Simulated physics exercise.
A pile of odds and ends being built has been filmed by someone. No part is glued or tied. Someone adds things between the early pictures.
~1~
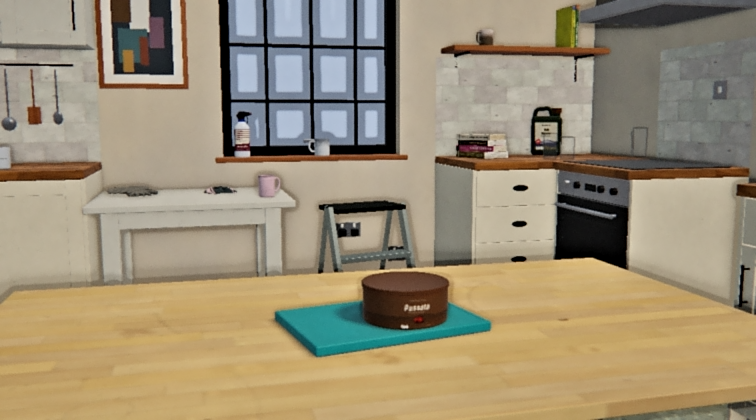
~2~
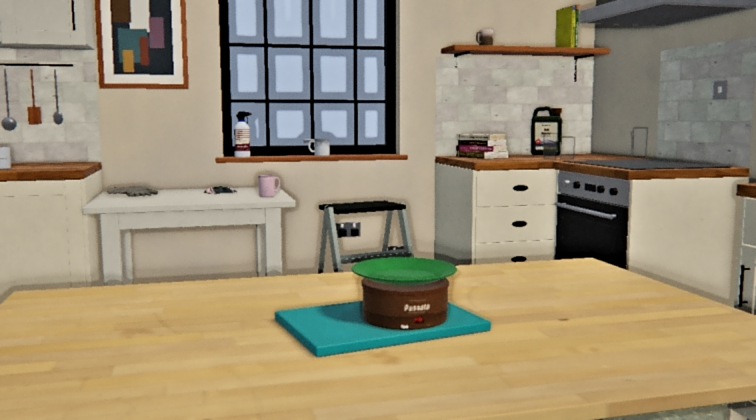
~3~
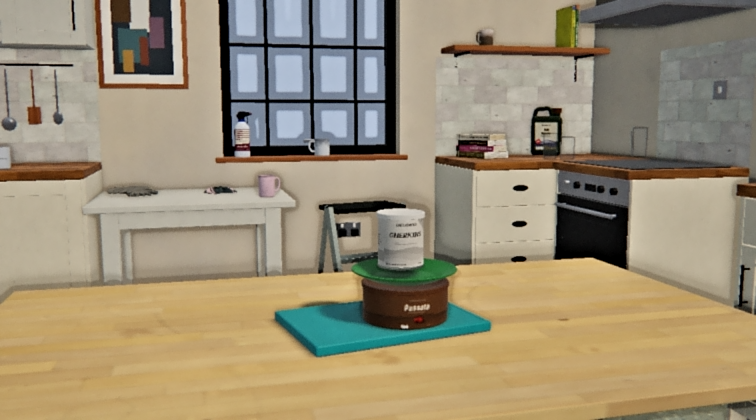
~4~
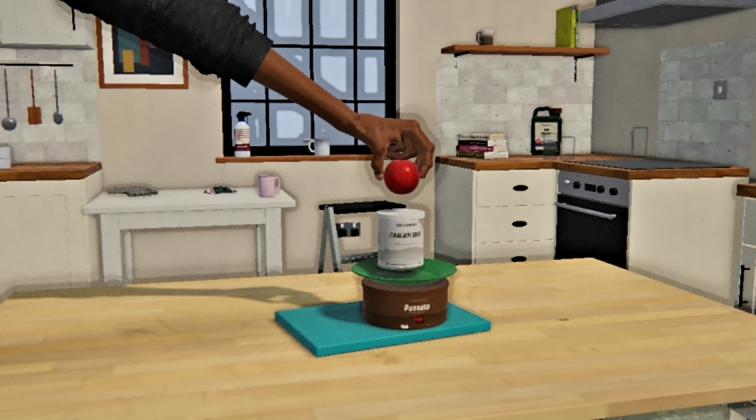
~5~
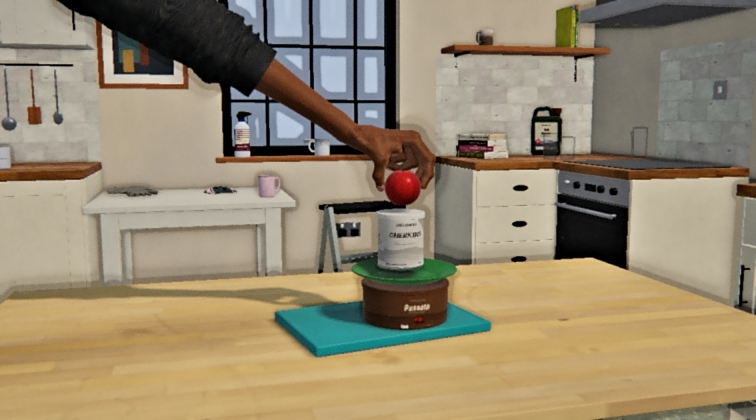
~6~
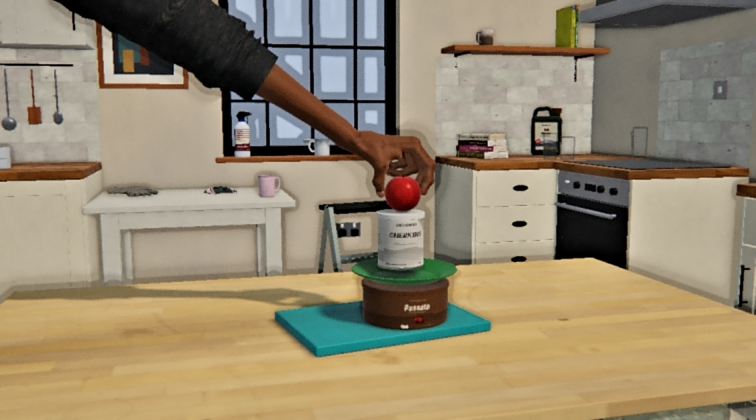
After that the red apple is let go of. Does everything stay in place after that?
Yes - the pile survives.
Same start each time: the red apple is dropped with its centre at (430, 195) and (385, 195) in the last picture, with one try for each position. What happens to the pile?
First attempt - it comes down; second attempt - it does not fall.
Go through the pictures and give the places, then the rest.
In the first picture, the last thing is not in view yet.
In the second picture, the last thing is not in view yet; turquoise tray (380, 321).
In the third picture, the last thing is not in view yet; white tin (401, 239).
The fourth picture shows on its way; red apple (402, 176); turquoise tray (380, 321).
The fifth picture shows on its way; red apple (403, 187); white tin (401, 239).
The sixth picture shows set down, still held; red apple (403, 193); turquoise tray (380, 321).
Then, 0.40 s past the last view, nothing moves.
Then, 0.90 s past the last view, red apple resting near (403, 194).
Finally, all 5 still in place. Final places as the last picture's camera would see them, red apple near (403, 194). The pile keeps its balance.
